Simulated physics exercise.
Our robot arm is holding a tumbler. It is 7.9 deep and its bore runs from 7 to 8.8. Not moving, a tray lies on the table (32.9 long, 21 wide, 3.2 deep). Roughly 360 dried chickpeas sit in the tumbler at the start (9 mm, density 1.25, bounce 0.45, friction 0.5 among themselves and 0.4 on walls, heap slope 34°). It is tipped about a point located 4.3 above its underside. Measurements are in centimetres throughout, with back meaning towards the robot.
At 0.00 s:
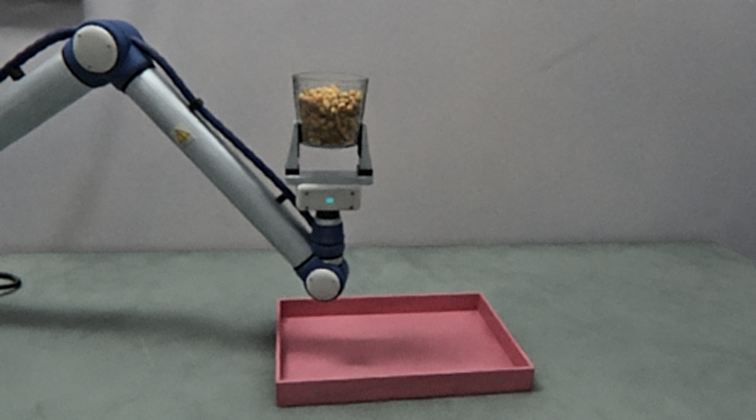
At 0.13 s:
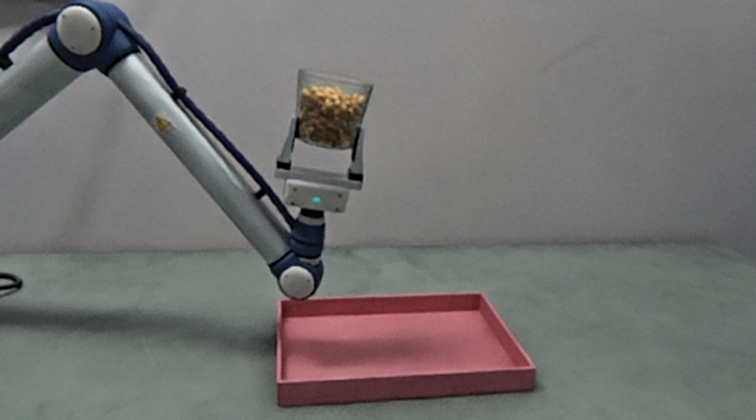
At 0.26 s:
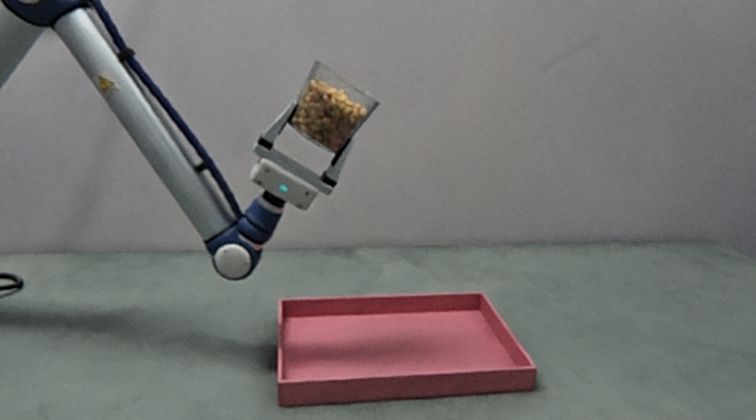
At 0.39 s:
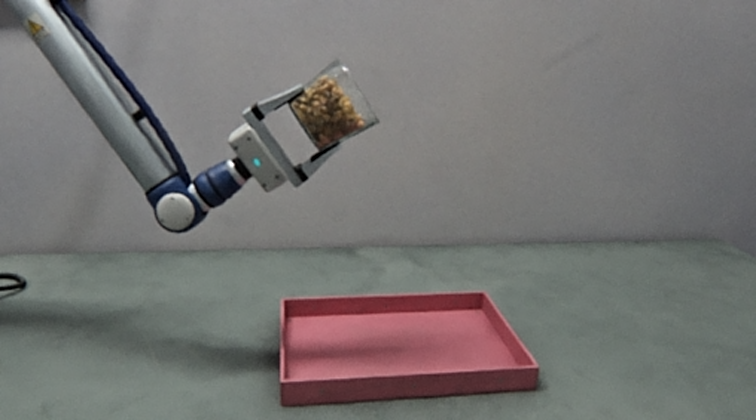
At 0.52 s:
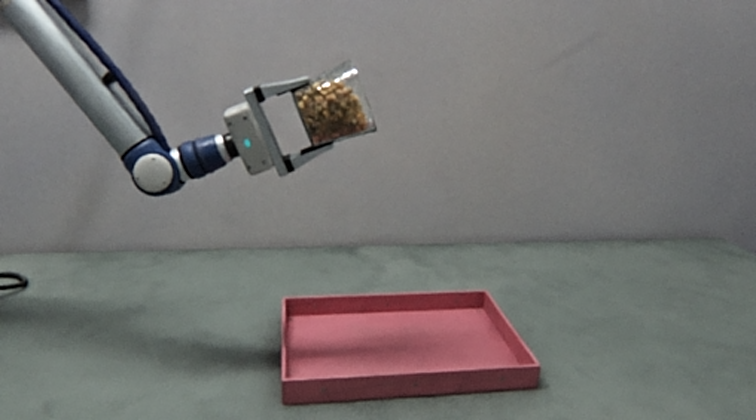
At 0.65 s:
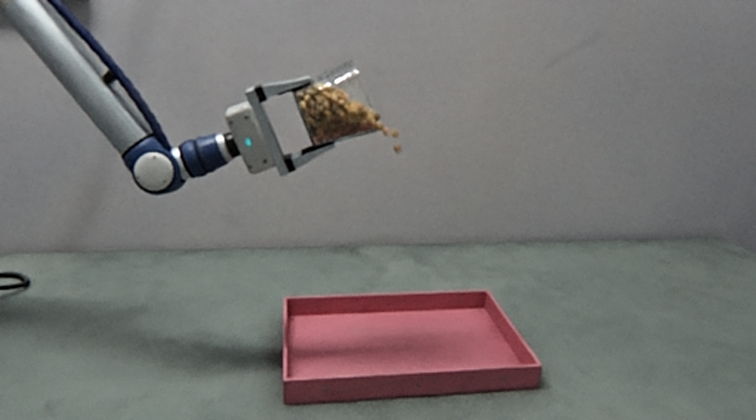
A robot arm tips a clear tumbler rightward, and a few dried chickpeas spill out.
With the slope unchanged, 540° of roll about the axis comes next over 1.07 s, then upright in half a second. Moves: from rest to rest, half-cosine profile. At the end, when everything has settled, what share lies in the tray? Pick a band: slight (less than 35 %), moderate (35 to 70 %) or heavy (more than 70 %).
Slight.
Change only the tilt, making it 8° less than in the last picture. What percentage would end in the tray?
Estimate: Around 5 %.
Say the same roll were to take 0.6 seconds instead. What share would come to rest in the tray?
Then roughly 10 per cent.
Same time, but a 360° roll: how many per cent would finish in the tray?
Then about 25 percent.
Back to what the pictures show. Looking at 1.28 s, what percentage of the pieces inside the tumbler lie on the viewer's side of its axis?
35 per cent.
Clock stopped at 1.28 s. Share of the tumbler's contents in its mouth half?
Close to 35 per cent sits in the mouth half.
After 1.28 s, tipped 69°, highest piece 39 above the table; 323 in the tumbler, 18 in the tray, 22 in flight or on a rim.
After 1.91 s, tipped 48°, highest piece 37 above the table; 282 in the tumbler, 72 in the tray, 5 on the table or floor, 4 in flight or on a rim.
After 2.42 s, upright, highest piece 39 above the table; 282 in the tumbler, 73 in the tray, 8 on the table or floor.
After 3.12 s, upright, highest piece 39 above the table; 282 in the tumbler, 73 in the tray, 8 on the table or floor.
In the end, 282 in the tumbler, 73 in the tray, 8 on the table or floor. That is 20 % in the tray.
